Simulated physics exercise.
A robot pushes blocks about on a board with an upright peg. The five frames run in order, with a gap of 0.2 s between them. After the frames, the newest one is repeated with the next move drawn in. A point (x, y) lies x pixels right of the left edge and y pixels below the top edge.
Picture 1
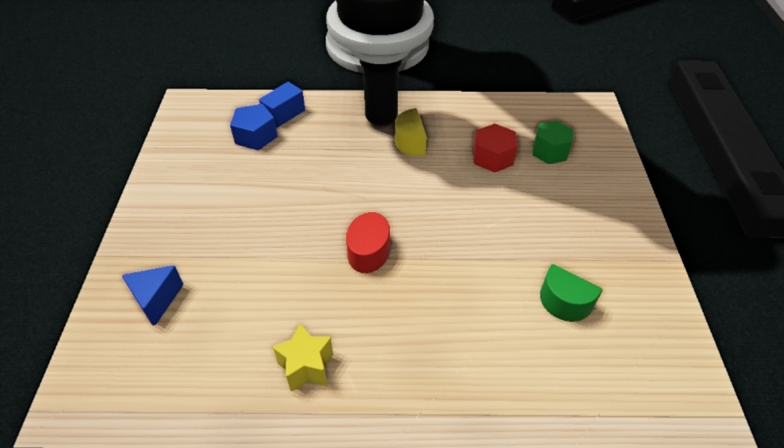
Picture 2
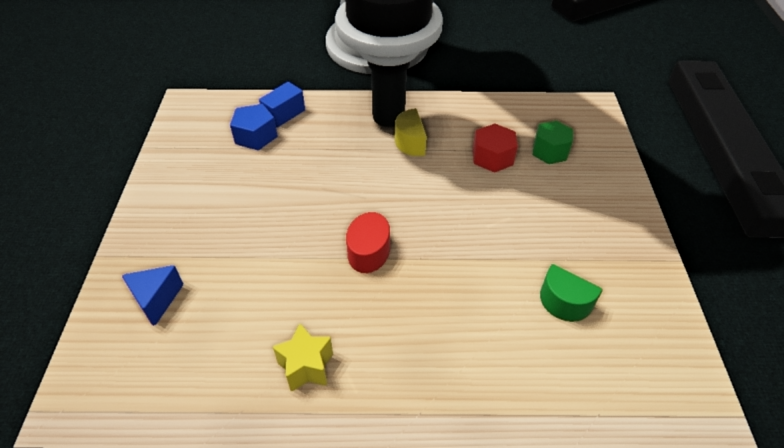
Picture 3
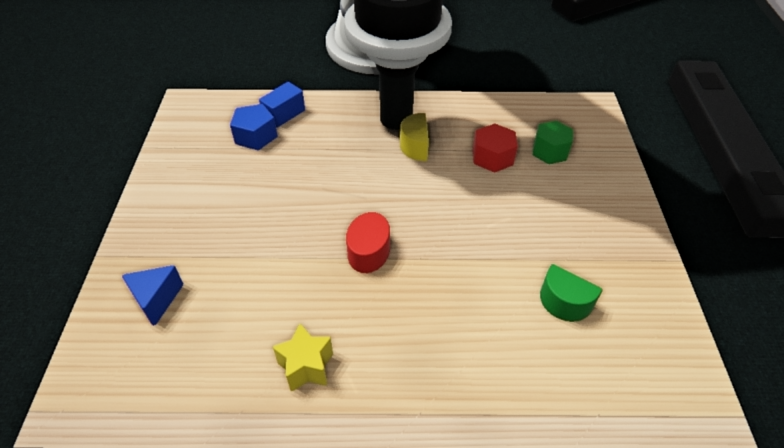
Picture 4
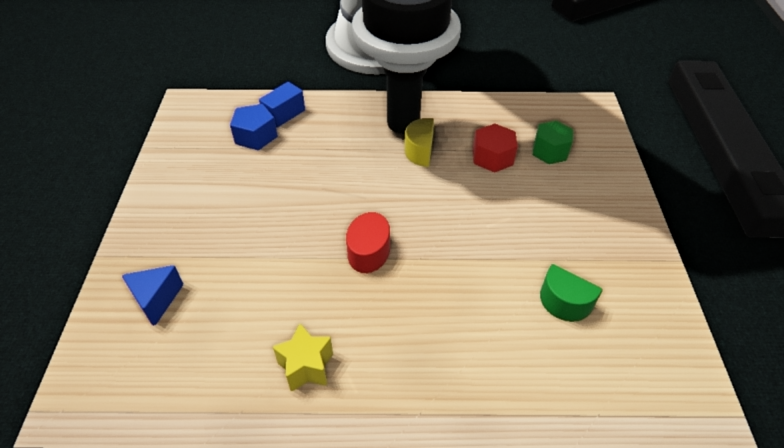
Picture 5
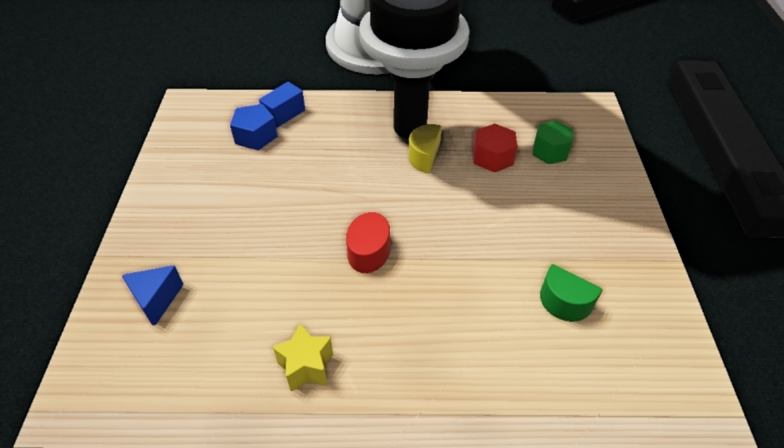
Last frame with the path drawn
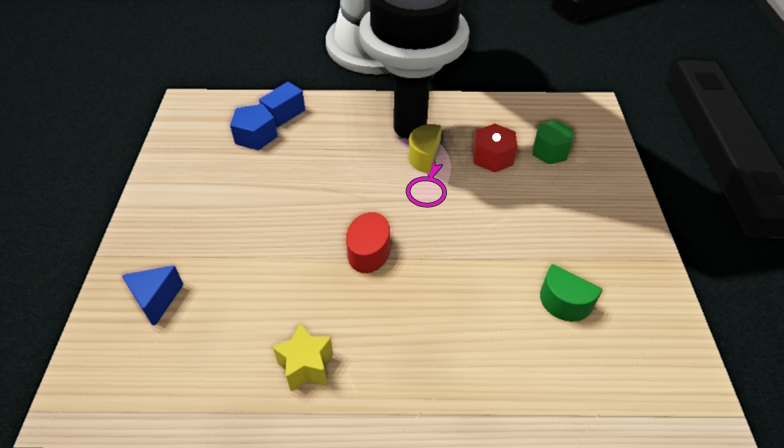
On a light wooden board scattered with red, blue, green and yellow blocks, a robot's dark upright peg moves slightly right and toward the viewer, then nudges and turns a yellow block a short way, while the other blocks stay still.
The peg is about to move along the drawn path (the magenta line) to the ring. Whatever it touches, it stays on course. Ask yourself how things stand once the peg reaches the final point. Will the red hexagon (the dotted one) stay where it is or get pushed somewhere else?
Answer: Unmoved.
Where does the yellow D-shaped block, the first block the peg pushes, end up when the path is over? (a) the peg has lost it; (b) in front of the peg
That would be b.
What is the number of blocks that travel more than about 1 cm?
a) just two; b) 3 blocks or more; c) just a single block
c.
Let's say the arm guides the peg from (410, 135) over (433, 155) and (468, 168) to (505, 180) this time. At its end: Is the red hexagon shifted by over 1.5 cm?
I believe so.
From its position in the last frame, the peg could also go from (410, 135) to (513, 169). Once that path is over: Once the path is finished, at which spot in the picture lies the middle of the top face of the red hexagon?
That would be at about pixel (557, 157).
Drawn move, from (410, 135) through (427, 151) and (433, 171) to (426, 192); the dot is on the red hexagon.
What follows on the original path. One third of the way, peg (428, 144); yellow D-shaped block (436, 155), turned 25° clockwise.
Two thirds of the way, peg (433, 164); yellow D-shaped block (440, 176), turned 35° clockwise.
At the end, peg (427, 185); yellow D-shaped block (439, 199), turned 20° clockwise; red hexagon still.
